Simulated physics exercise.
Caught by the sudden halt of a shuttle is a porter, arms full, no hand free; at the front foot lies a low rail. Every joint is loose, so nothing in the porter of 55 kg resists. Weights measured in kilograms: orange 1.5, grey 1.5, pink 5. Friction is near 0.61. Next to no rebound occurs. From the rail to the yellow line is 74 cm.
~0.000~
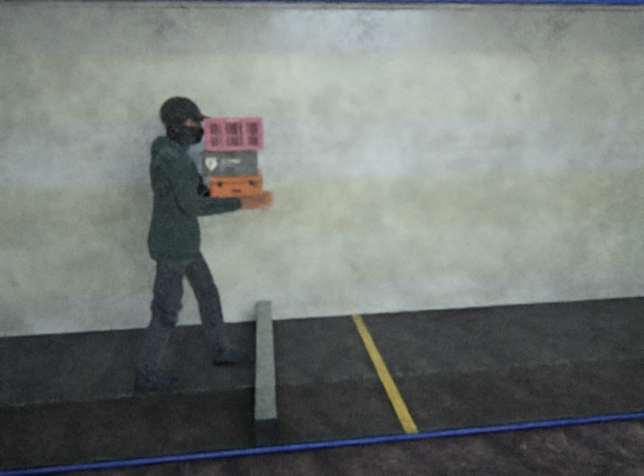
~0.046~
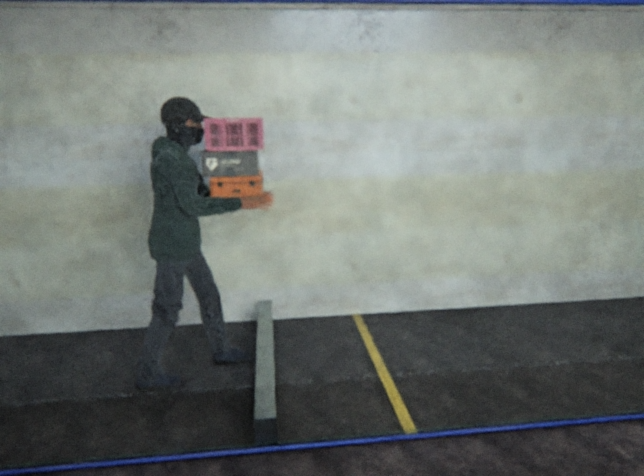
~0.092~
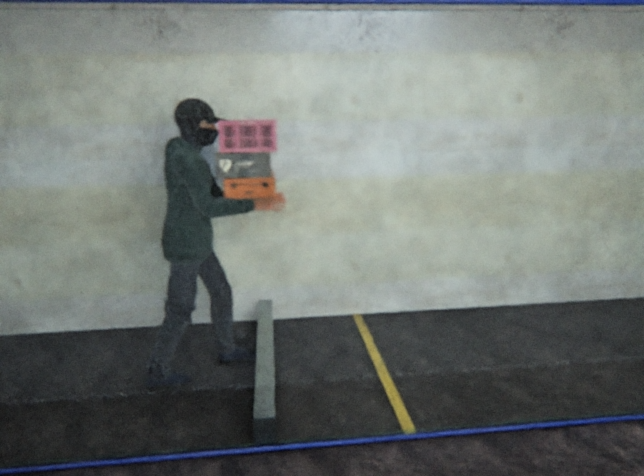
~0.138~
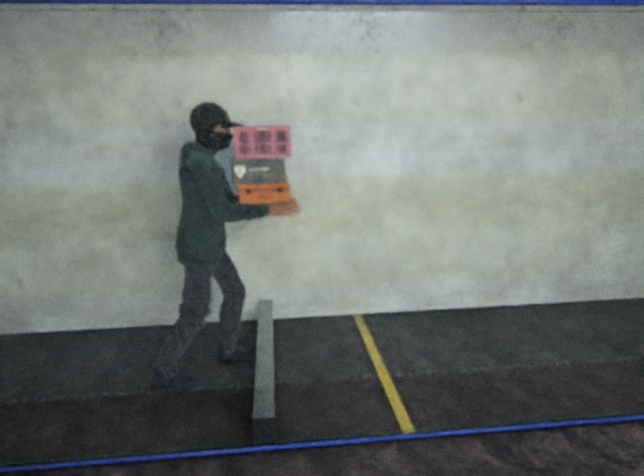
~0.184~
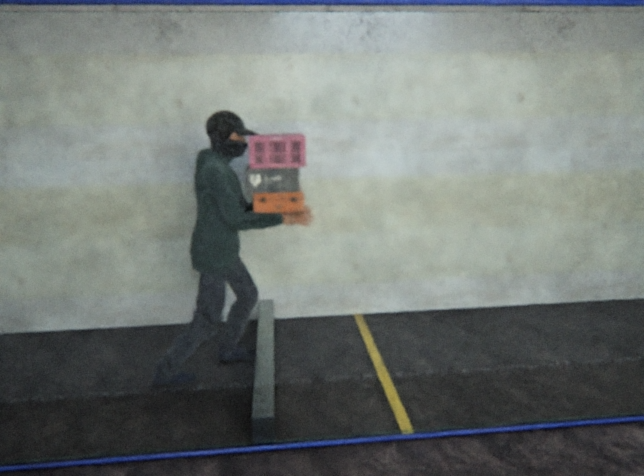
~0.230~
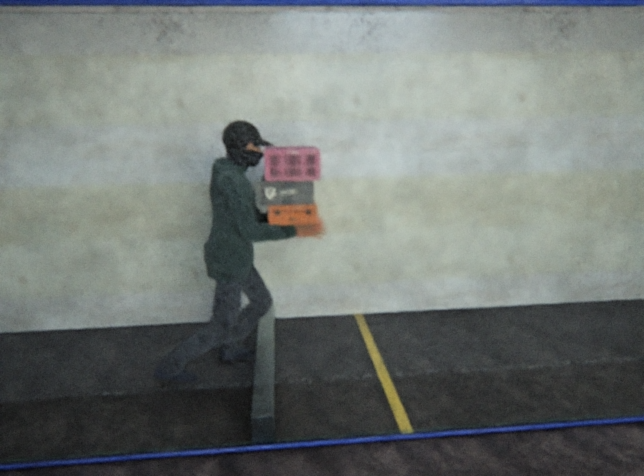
A person in a dark cap, face covering, green jacket and grey trousers is seen side-on by a still camera, against a pale, stained wall above a dark floor. They face right, holding a pink crate, a grey box and an orange toolbox stacked at chest height, with a low grey rail at their feet and a yellow line farther right. After barely moving, the body shifts right and sinks, knees bending, as the stack travels with it.
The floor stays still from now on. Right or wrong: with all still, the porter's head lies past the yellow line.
Right.
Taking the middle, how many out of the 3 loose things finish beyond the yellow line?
Count: 3.
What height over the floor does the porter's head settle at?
I'd guess some 30 cm off the floor.
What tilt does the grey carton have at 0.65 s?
About 30°.
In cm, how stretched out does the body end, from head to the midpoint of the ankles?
Some 110 cm apart.
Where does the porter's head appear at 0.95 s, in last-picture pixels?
It sits near (420, 314), give or take.
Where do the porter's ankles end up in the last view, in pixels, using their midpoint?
I'd say somewhere around (240, 327).
After 0.45 s the porter's head is 35 cm short of the yellow line, near (319, 219) in the last picture's view.
After 0.65 s the porter's head is 16 cm past the yellow line, near (403, 296) in the last picture's view.
After 0.95 s the porter's head is 26 cm past the yellow line, near (420, 314) in the last picture's view; the orange toolbox 6 cm past the yellow line, tilted 5°.
At rest, 2.5 s, orange toolbox crosses the yellow line; grey carton crosses the yellow line; pink crate crosses the yellow line; porter's head crosses the yellow line.
